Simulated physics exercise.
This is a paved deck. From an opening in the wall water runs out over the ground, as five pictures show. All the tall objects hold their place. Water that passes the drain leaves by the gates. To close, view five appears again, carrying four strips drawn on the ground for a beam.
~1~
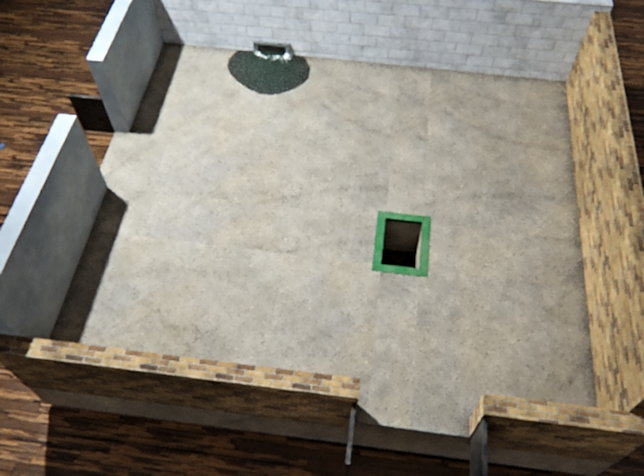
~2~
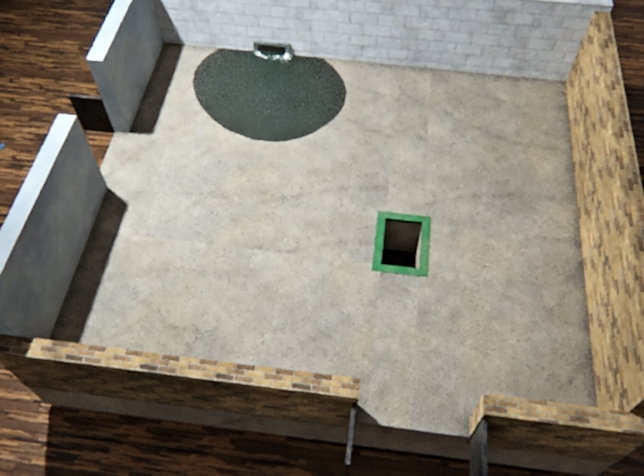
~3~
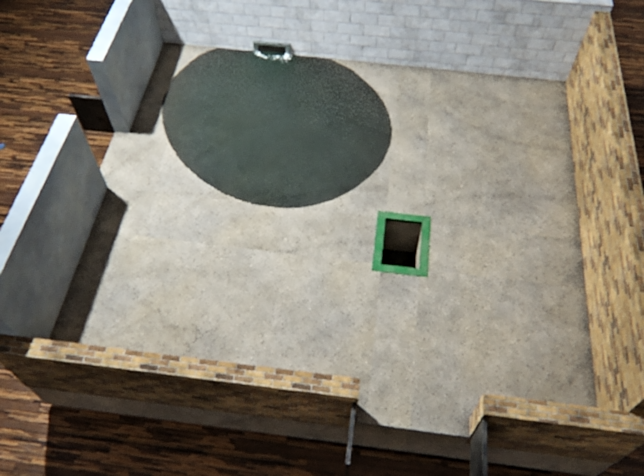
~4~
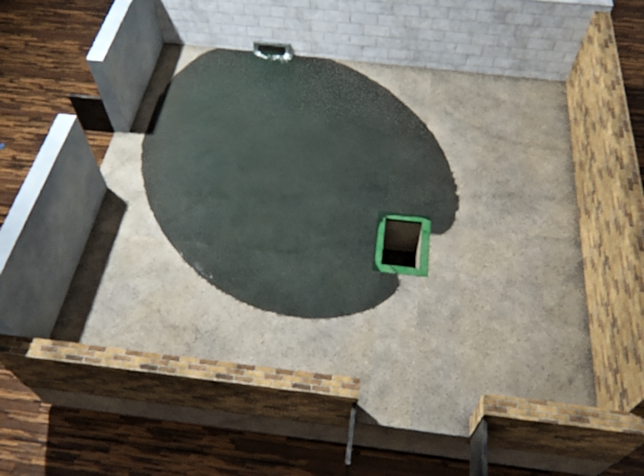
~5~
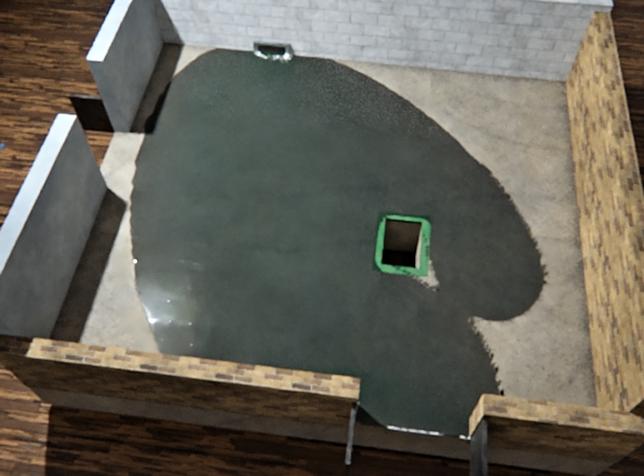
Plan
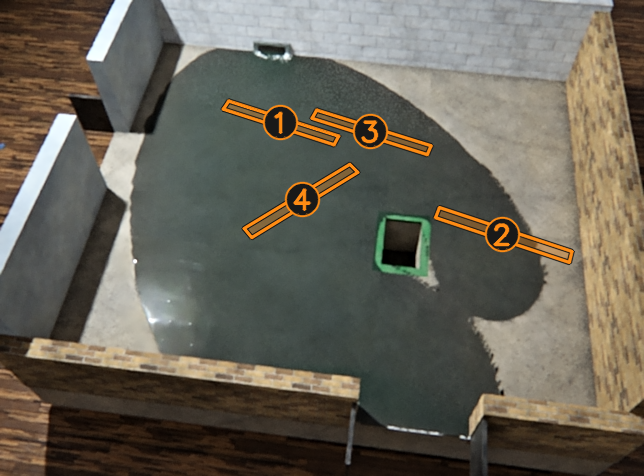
At the start, a small dark patch of water lies below an outlet in the back wall of a walled deck. It spreads toward the front, reaches the green-edged square opening and surrounds it, then extends right and to the gap in the front wall.
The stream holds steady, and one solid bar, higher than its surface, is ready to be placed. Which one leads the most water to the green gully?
2.
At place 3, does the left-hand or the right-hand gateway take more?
More leaves on the right.
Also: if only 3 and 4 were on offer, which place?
3.
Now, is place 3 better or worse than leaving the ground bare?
It is worse.
On the marked copy, 1 from (226, 105) to (336, 140); 2 from (437, 212) to (570, 256); 3 from (314, 114) to (429, 150); 4 from (247, 233) to (353, 168).
With 1, about 12 % of the stream runs into the green gully, about 87 % out by the gates.
With 2, about 22 % of the stream runs into the green gully, about 76 % out by the gates.
With 3, about 13 % of the stream runs into the green gully, about 85 % out by the gates.
With 4, about 9 % of the stream runs into the green gully, about 88 % out by the gates.
